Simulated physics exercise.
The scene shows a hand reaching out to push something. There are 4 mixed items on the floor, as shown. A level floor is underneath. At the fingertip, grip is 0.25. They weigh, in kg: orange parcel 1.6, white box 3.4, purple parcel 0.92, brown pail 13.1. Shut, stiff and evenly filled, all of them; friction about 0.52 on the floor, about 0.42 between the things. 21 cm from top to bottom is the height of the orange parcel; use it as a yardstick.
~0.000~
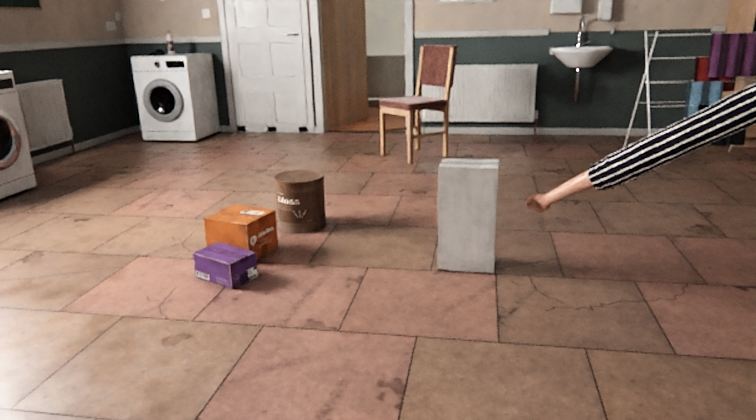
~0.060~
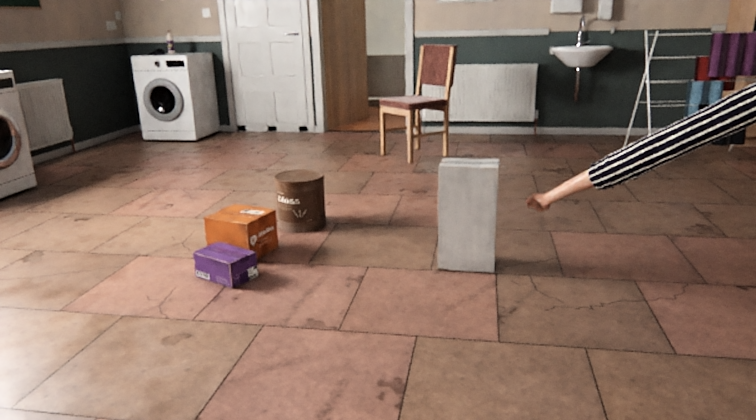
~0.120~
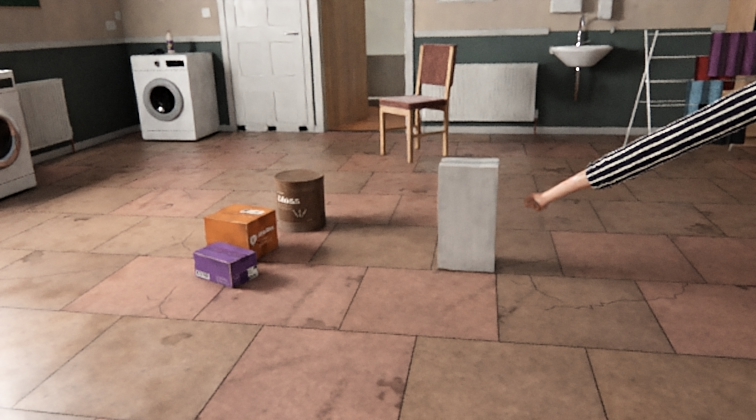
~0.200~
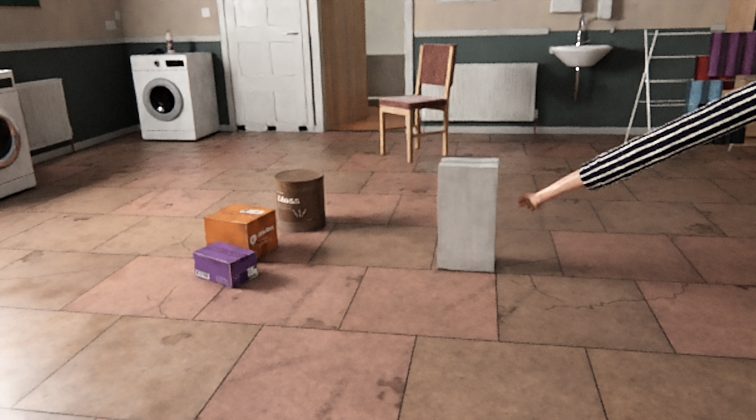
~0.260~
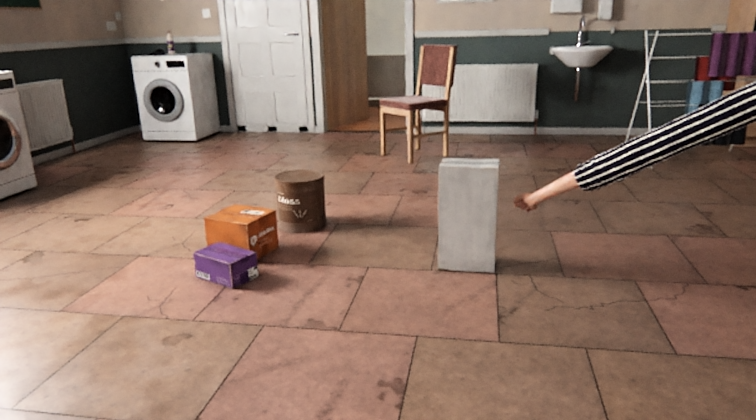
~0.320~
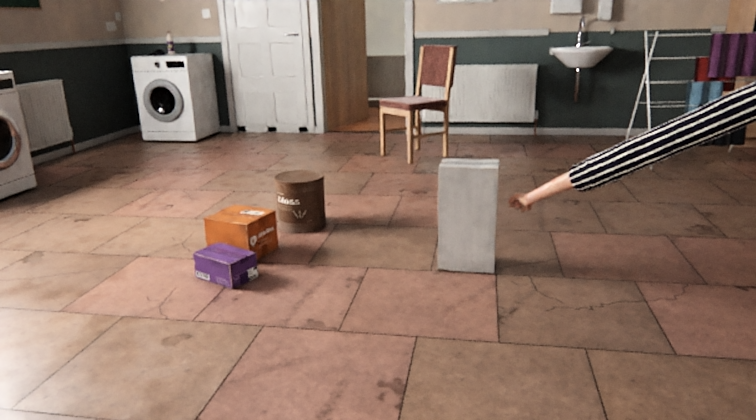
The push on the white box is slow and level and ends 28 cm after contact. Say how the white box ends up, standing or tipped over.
Most likely it ends up overturned.
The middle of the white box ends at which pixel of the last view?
It comes to rest around (384, 235).
After 0.62 s, finger moved 18 cm; white box leaning 9° near (458, 211).
After 0.92 s, finger moved 29 cm; white box leaning 32° near (433, 208).
After 1.12 s, finger moved 36 cm; white box leaning 56° near (409, 213).
After 1.22 s, finger moved 39 cm; white box on its side near (393, 226).
At rest (1.9 s), tipped over on the floor, white box; the other 3 in place, give or take 14 cm. Seen from the same camera at the end, white box near (384, 235).
